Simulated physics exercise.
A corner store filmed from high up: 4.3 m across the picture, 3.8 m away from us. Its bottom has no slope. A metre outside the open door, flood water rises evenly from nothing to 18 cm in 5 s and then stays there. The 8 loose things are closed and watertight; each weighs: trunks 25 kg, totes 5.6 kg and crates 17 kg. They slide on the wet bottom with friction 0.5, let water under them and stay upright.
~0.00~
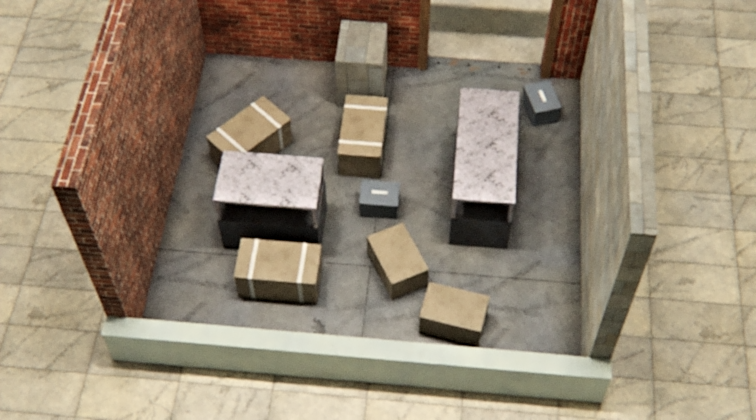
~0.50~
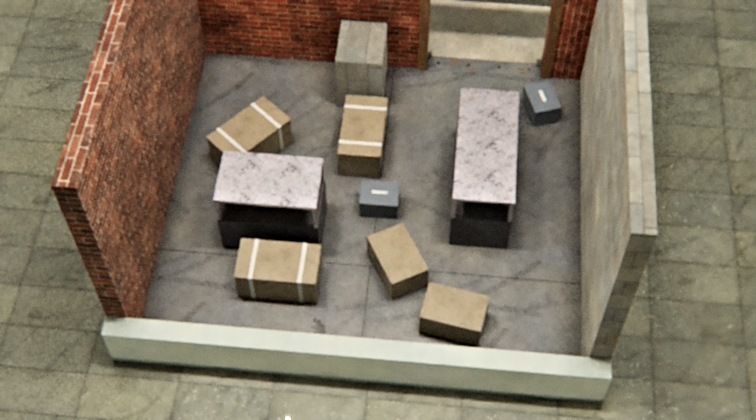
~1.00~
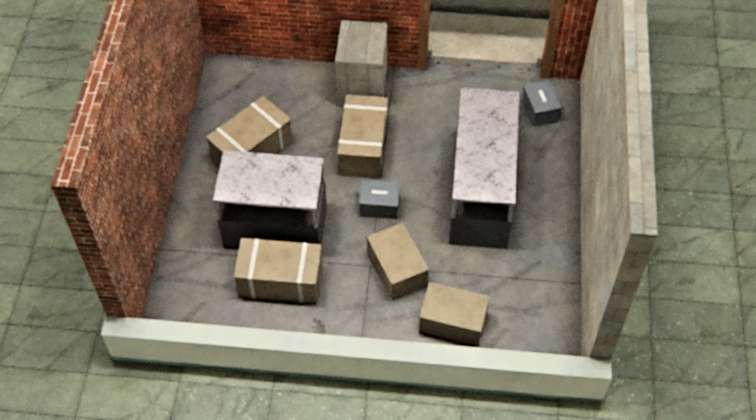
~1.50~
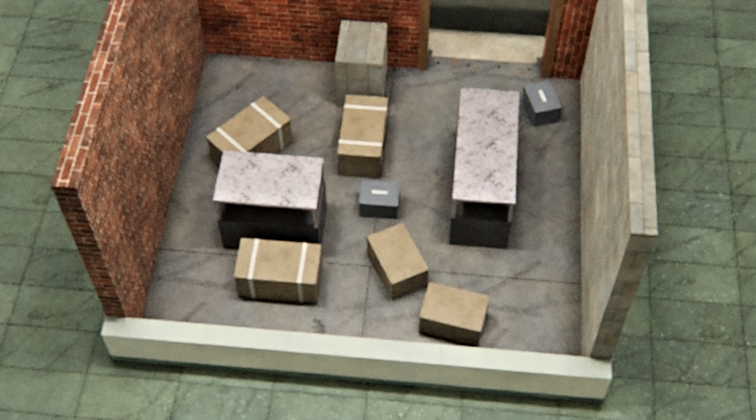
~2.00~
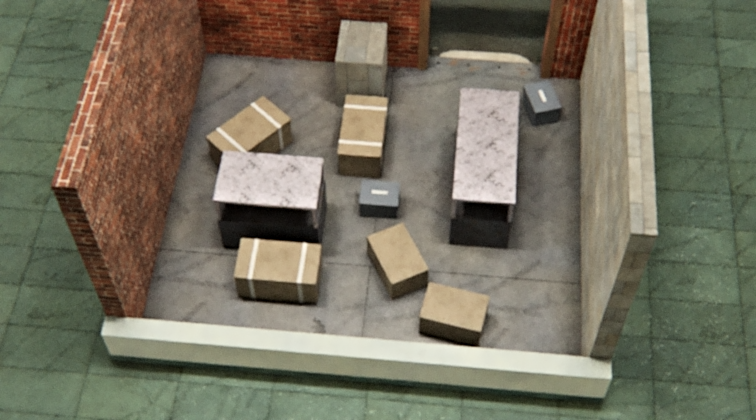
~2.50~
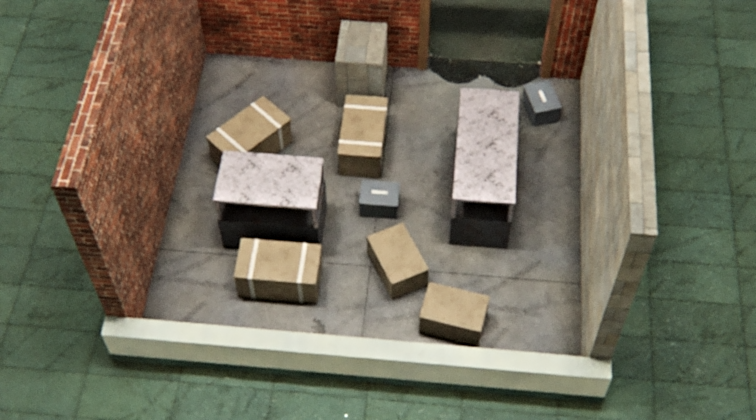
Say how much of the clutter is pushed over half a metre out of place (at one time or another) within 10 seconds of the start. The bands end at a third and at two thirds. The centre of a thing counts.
Share: From one to two thirds.
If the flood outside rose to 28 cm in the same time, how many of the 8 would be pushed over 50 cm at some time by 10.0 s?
In that case 7 of them.
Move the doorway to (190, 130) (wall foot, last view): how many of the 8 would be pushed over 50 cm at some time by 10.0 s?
In that case 3 of them.
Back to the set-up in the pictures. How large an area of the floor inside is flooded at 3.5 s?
About 1.0 m2.
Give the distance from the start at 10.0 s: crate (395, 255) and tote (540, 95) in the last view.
In turn: 5 cm, 60 cm.
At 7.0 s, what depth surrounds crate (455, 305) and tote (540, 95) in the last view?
Roughly 2 and 8 cm.
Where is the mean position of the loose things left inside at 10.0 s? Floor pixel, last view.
Around (377, 250).
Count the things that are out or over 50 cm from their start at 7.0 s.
I count 2.
After 3.5 s 0 of 8 are over 50 cm from their spots; 0 afloat.
After 4.5 s 0 of 8 are over 50 cm from their spots; 1 afloat.
After 7.0 s 2 of 8 are over 50 cm from their spots; 1 afloat.
After 10.0 s 4 of 8 are over 50 cm from their spots, and 4 have been at some point; 4 afloat.
